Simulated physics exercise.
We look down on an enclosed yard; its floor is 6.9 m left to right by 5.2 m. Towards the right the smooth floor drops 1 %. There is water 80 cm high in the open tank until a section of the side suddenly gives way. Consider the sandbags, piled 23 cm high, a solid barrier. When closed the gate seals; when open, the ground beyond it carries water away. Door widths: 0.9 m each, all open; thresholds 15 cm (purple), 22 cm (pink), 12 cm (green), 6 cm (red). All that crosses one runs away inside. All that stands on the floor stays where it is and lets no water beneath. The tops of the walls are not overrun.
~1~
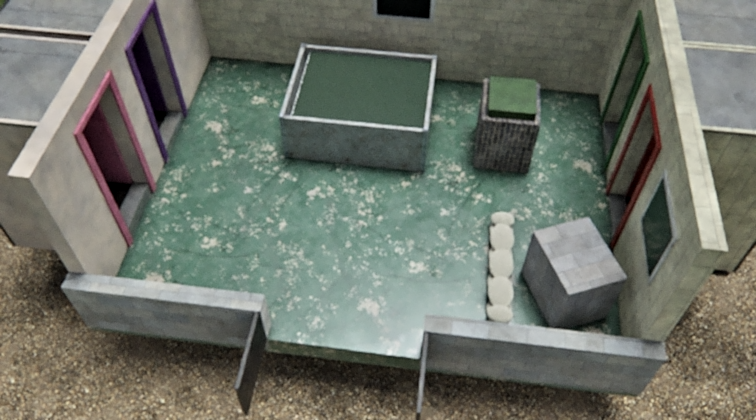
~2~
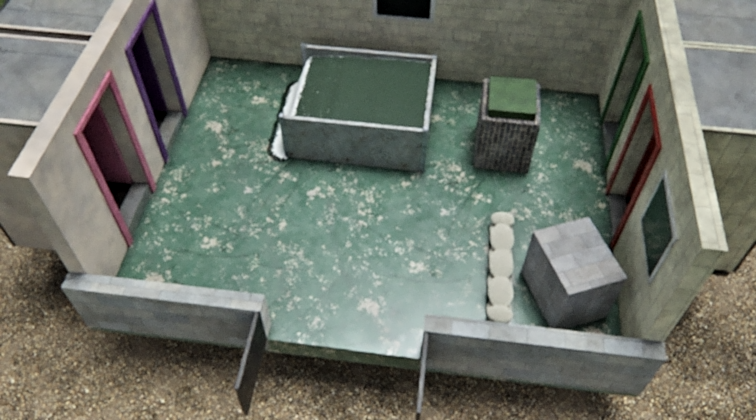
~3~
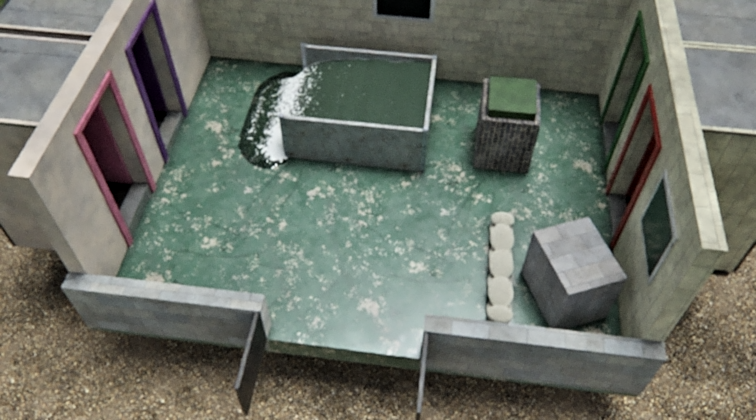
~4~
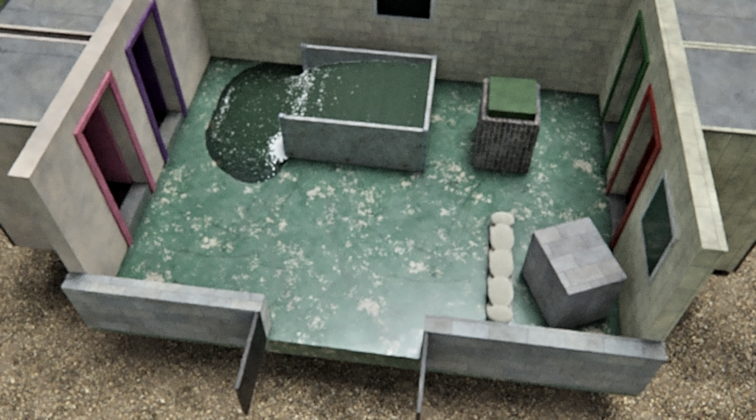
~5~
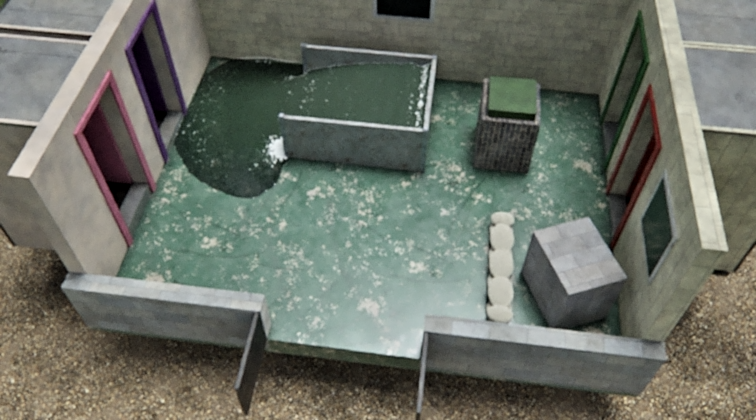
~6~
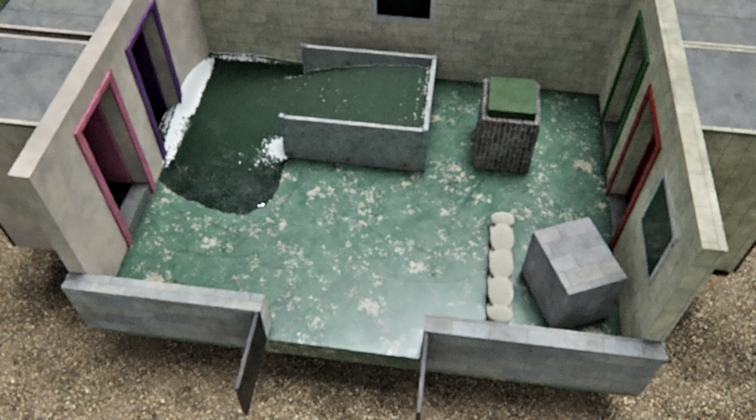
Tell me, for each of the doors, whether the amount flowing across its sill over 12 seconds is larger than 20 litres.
For 12 seconds: The purple door, larger; the pink door, not larger; the green door, not larger; the red door, larger.
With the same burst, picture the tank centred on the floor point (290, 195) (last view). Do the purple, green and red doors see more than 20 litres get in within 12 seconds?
Result - purple door exceeds it, green door does not exceed it, red door exceeds it.
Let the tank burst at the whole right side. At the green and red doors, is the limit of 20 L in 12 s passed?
For green, too much; for red, too much.
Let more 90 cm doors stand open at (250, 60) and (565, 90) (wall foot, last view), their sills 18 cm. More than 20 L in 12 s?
In the order given, higher then lower.
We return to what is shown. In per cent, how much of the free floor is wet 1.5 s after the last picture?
Roughly 25 % of the floor is wet.
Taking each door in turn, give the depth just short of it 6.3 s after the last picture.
Purple 6 cm, pink 10 cm, green 8 cm, red 3 cm.
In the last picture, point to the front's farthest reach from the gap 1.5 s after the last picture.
About pixel (106, 302).
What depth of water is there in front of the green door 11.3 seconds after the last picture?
About 11.0 cm.
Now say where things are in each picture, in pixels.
The first picture shows still water, 80 cm deep, in the open tank at (361, 89).
In the second picture, the front is at (283, 159), 0.9 m from the gap at (298, 109); 0.5 m2 of floor is under water; 80 cm left at the back of the open tank.
In the third picture, water pours out at (298, 110) and has run 1.1 m, to (283, 76); typically 13 cm deep outside, 80 cm at the open tank's back.
In the fourth picture, the front is at (226, 167), 1.5 m from the gap at (298, 111); 3.1 m2 of floor is under water; 78 cm left at the back of the open tank.
In the fifth picture, the front is at (178, 133), 2.0 m from the gap at (299, 112); 4.8 m2 of floor is under water; 70 cm left at the back of the open tank.
In the sixth picture, the front is at (162, 172), 2.4 m from the gap at (299, 112); 5.7 m2 of floor is under water; 68 cm left at the back of the open tank.
Then, 0.7 s after the last picture water covers 20 % of the floor and is deepest (56 cm) near (210, 60); purple door 40 cm at the sill, 99 L in, pink door 13 cm at the sill, 0 L in, green door not reached, red door not reached.
Then, 1.5 s after the last picture water covers 25 % of the floor and is deepest (40 cm) near (210, 60); purple door 37 cm at the sill, 228 L in, pink door 16 cm at the sill, 0 L in, green door not reached, red door not reached.
Then, 2.8 s after the last picture water covers 50 % of the floor and is deepest (31 cm) near (111, 290); purple door 21 cm at the sill, 316 L in, pink door 12 cm at the sill, 0 L in, green door not reached, red door not reached.
Then, 6.3 s after the last picture water covers 90 % of the floor and is deepest (14 cm) near (621, 366); purple door 6 cm at the sill, 326 L in, pink door 10 cm at the sill, 0 L in, green door 8 cm at the sill, 3 L in, red door 3 cm at the sill, 0 L in.
Then, 11.3 s after the last picture water covers 95 % of the floor and is deepest (12 cm) near (592, 175); purple door 5 cm at the sill, 326 L in, pink door 4 cm at the sill, 0 L in, green door 11 cm at the sill, 3 L in, red door 11 cm at the sill, 53 L in.
